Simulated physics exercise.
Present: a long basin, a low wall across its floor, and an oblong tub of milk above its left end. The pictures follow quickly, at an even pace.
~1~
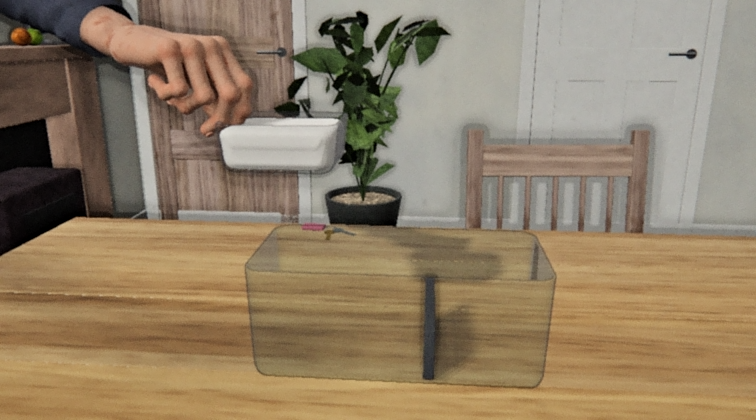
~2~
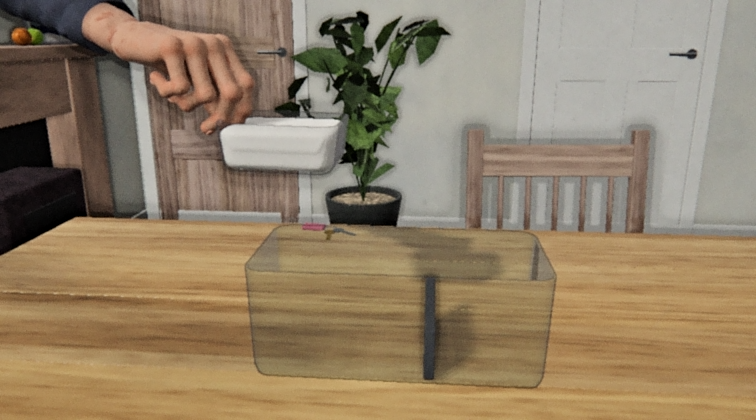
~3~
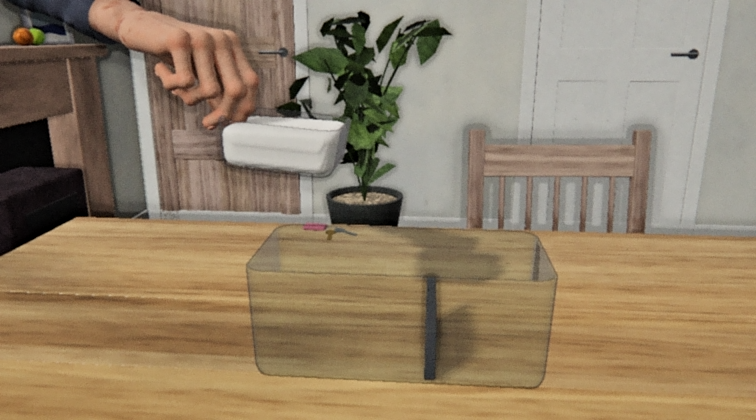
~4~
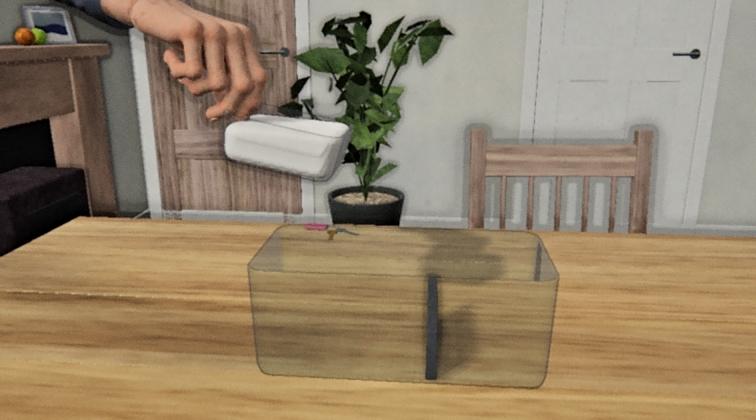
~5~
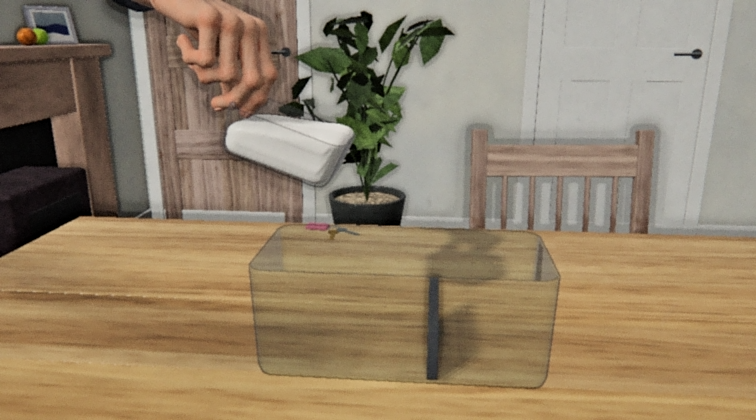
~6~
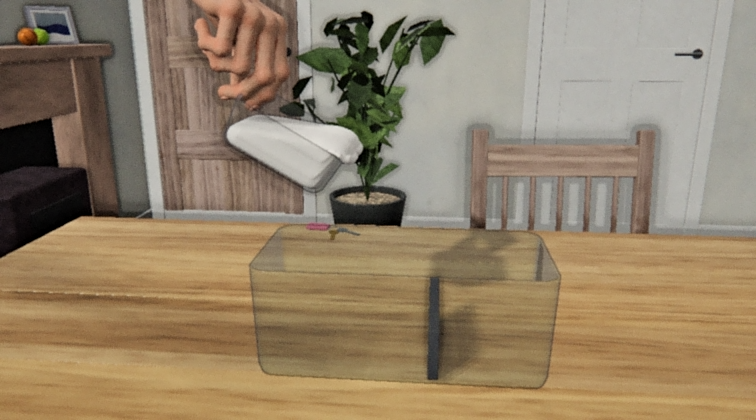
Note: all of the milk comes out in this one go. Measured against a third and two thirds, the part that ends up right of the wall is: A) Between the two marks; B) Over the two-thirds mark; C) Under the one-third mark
Answer: C.
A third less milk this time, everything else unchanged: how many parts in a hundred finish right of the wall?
Estimate: Close to 5 per cent.
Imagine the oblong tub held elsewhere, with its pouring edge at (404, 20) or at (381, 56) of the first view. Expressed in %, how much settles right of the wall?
It comes out at around 75 percent and then around 70 percent.
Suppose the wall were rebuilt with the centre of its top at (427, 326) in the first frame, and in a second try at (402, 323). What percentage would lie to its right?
10 per cent, then 45 per cent, roughly.
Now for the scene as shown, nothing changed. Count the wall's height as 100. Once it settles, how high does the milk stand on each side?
30 per cent left, 0 per cent right.
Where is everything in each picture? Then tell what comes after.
In the first picture, it leans 0°; its right rim is at (342, 121); the milk meets the walls at (233, 124) and (340, 127); the long basin's rim runs from (262, 247) to (544, 256); the wall's top is at (430, 303).
In the second picture, it leans 1°; its right rim is at (343, 122); the milk meets the walls at (234, 124) and (341, 126).
In the third picture, it leans 5°; its right rim is at (345, 127); the milk meets the walls at (236, 123) and (343, 128).
In the fourth picture, it leans 12°; its right rim is at (348, 133); the milk meets the walls at (239, 121) and (346, 130).
In the fifth picture, it leans 20°; its right rim is at (350, 142); the milk meets the walls at (241, 121) and (351, 136); 3 per cent is over the edge.
In the sixth picture, it leans 30°; its right rim is at (349, 152); the milk meets the walls at (239, 121) and (344, 141); 9 per cent is over the edge.
A moment on, the oblong tub is tipped on its side and 12 per cent is still to pour, 50 is left of the wall and 0 right of it.
Next, the oblong tub is tipped on its side and 3 per cent is still to pour, 93 is left of the wall and 1 right of it.
Then the oblong tub is tipped on its side and 0 per cent is still to pour, 96 is left of the wall and 1 right of it.
Later the oblong tub is tipped on its side and 0 per cent is still to pour, 98 is left of the wall and 2 right of it.
At rest 98 per cent lies left of the wall, 2 right of it and 1 outside.
